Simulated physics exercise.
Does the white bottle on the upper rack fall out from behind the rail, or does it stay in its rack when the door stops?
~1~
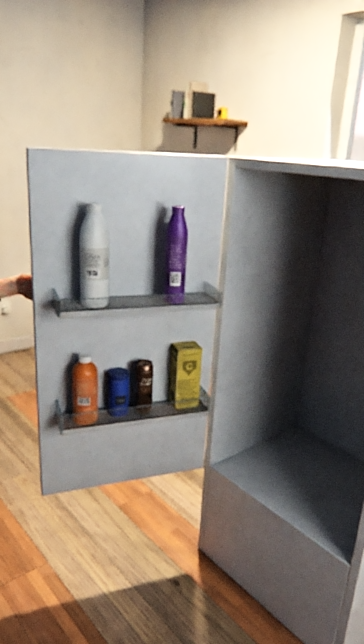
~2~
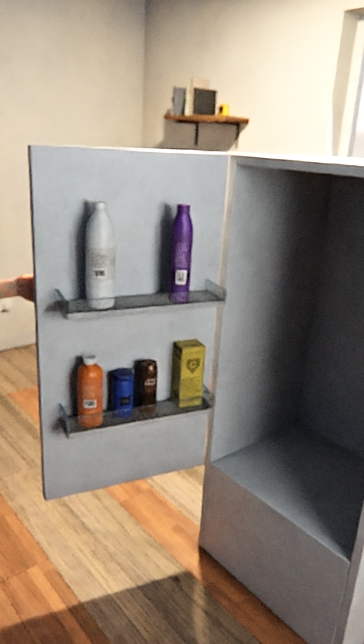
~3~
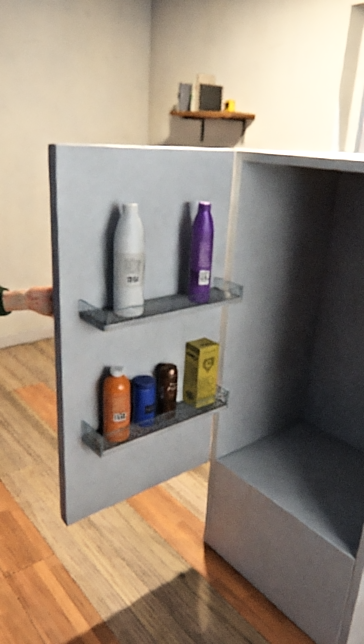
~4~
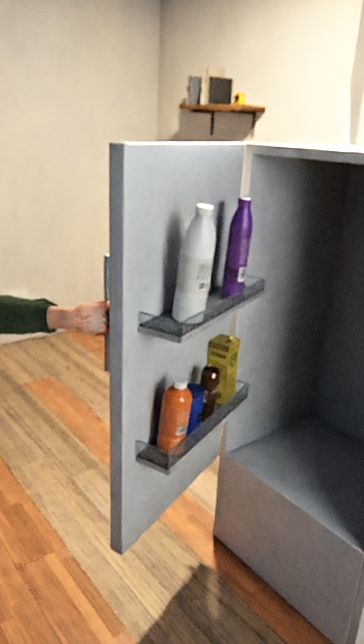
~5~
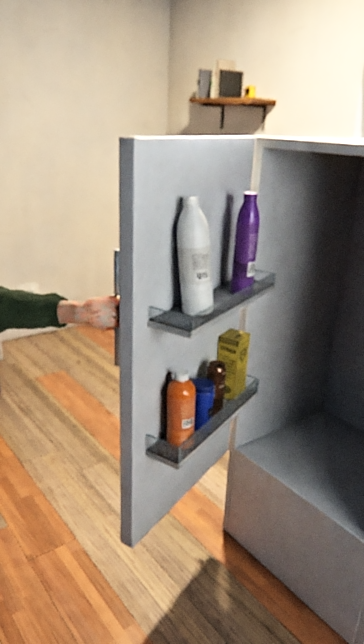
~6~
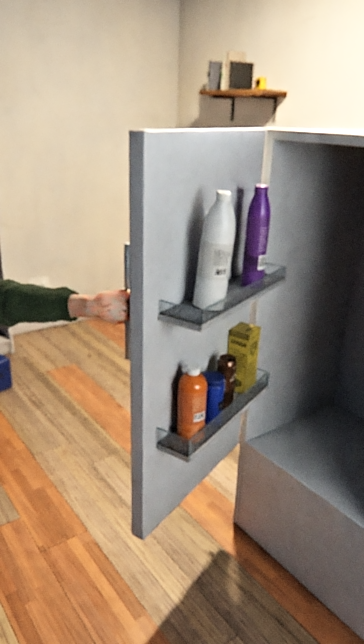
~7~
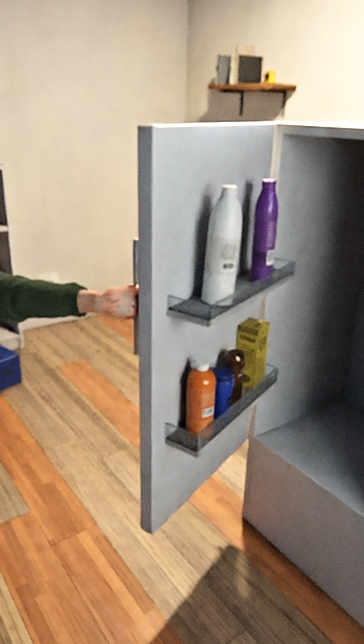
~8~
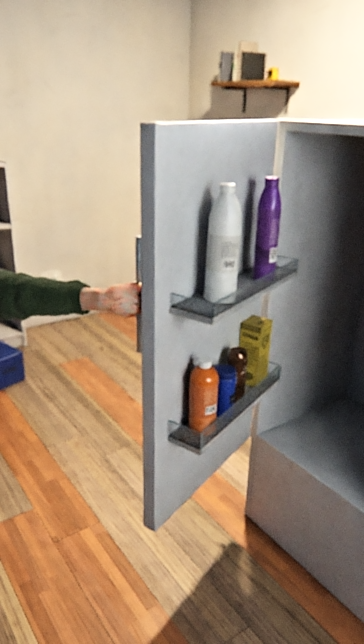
The white bottle stays in its rack, still standing upright behind the rail once the door has stopped.
